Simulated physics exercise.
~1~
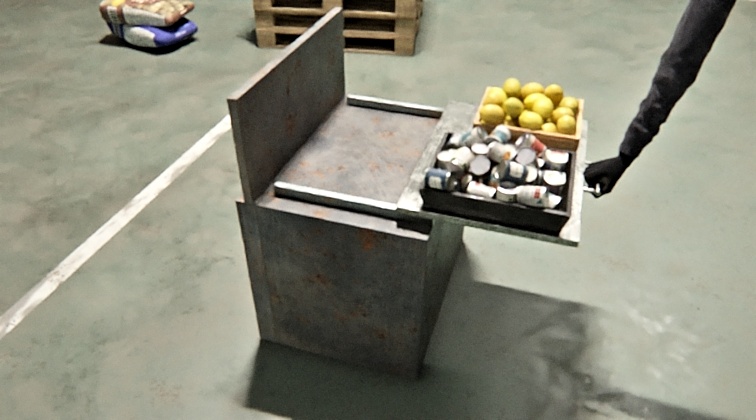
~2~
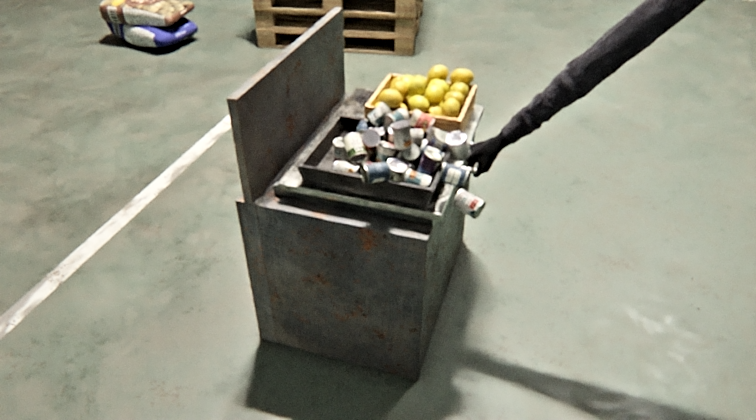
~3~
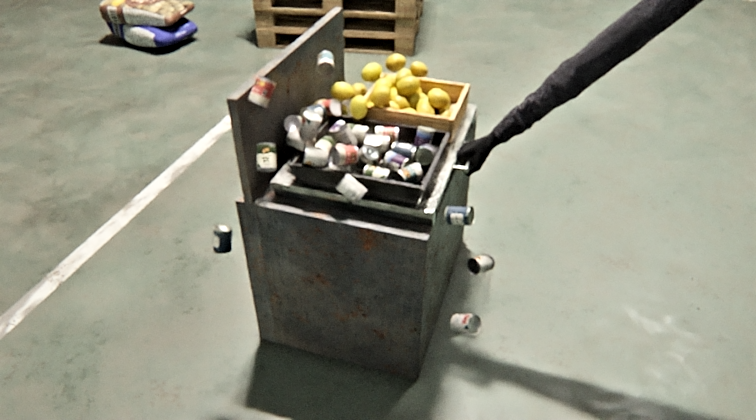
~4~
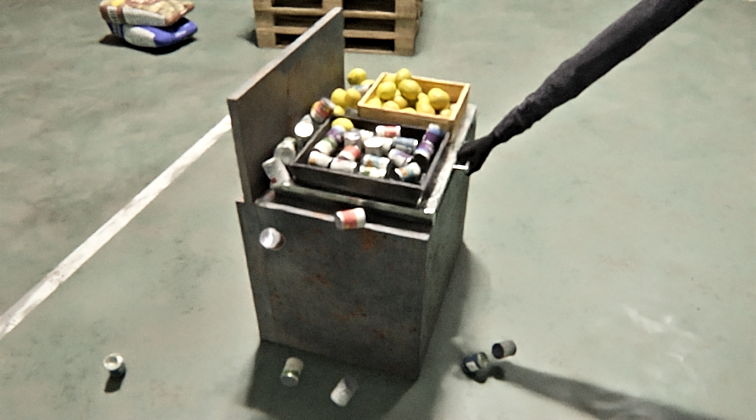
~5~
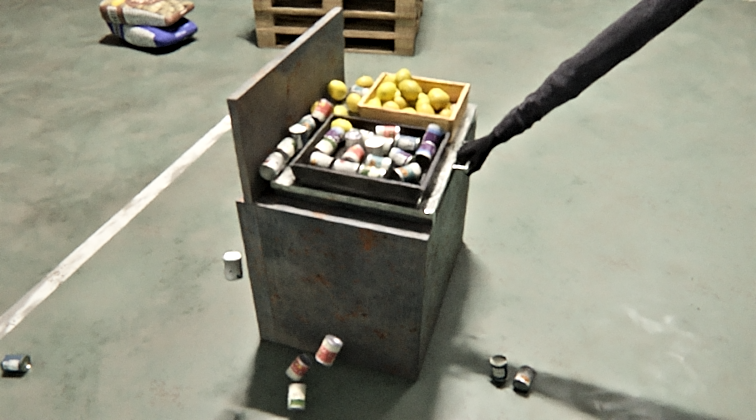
A dark arm shoves the loaded shelf shut, and tins and lemons spill out.
